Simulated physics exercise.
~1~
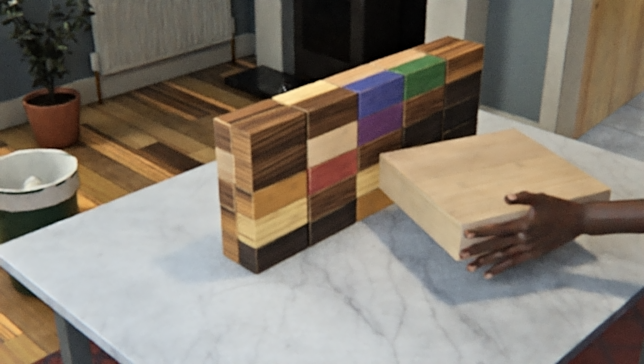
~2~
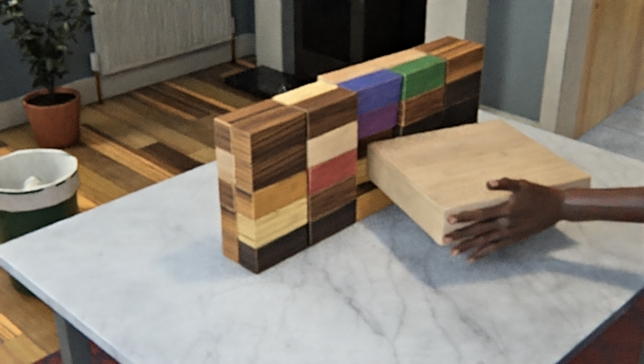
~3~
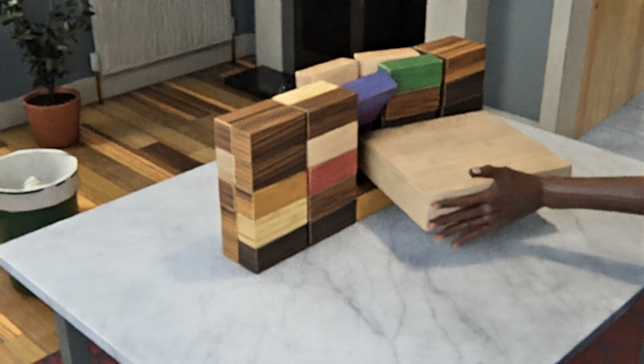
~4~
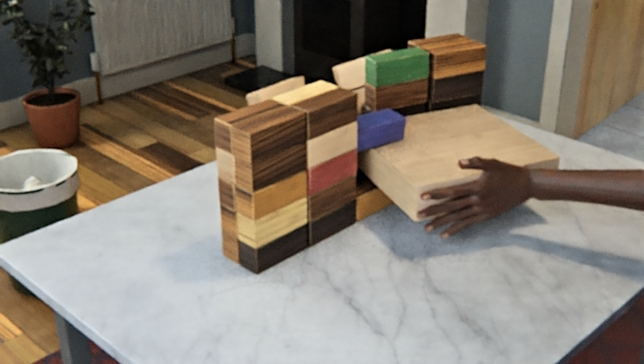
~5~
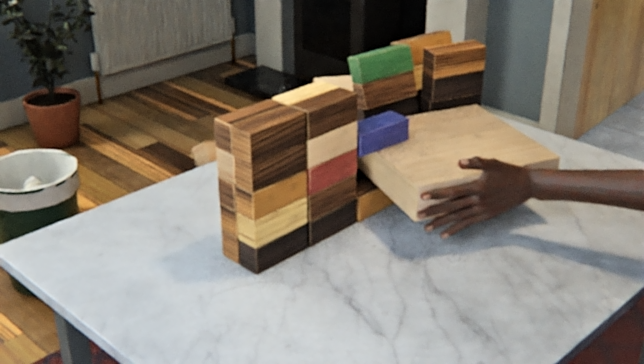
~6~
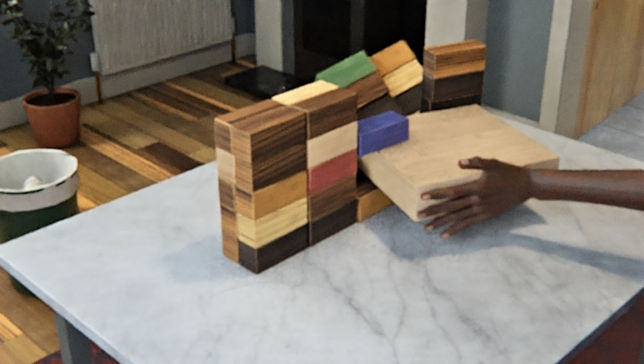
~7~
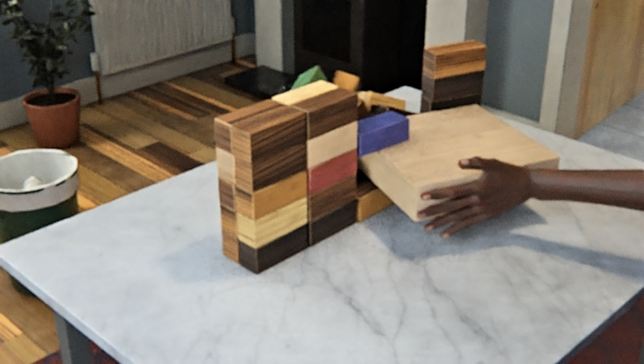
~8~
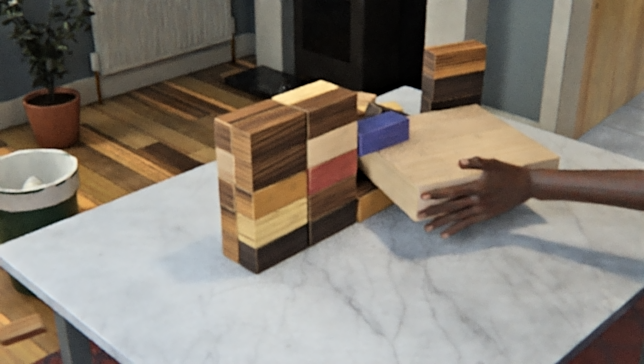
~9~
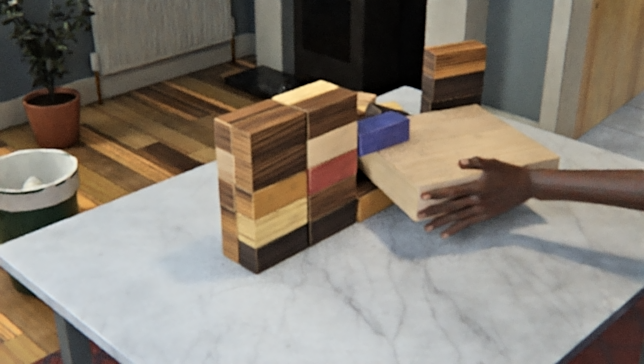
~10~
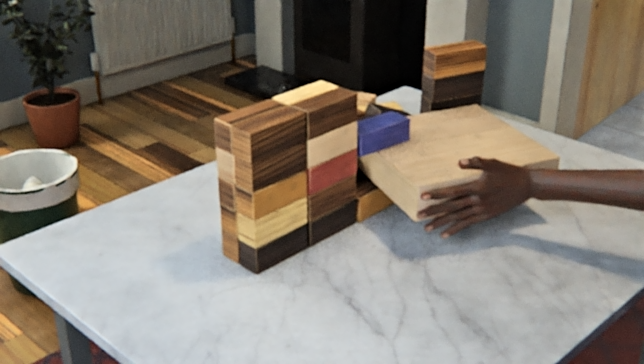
Hand-held wooden slab pushing into a toy block wall, blocks toppling off the back, leaving a gap between two standing ends.
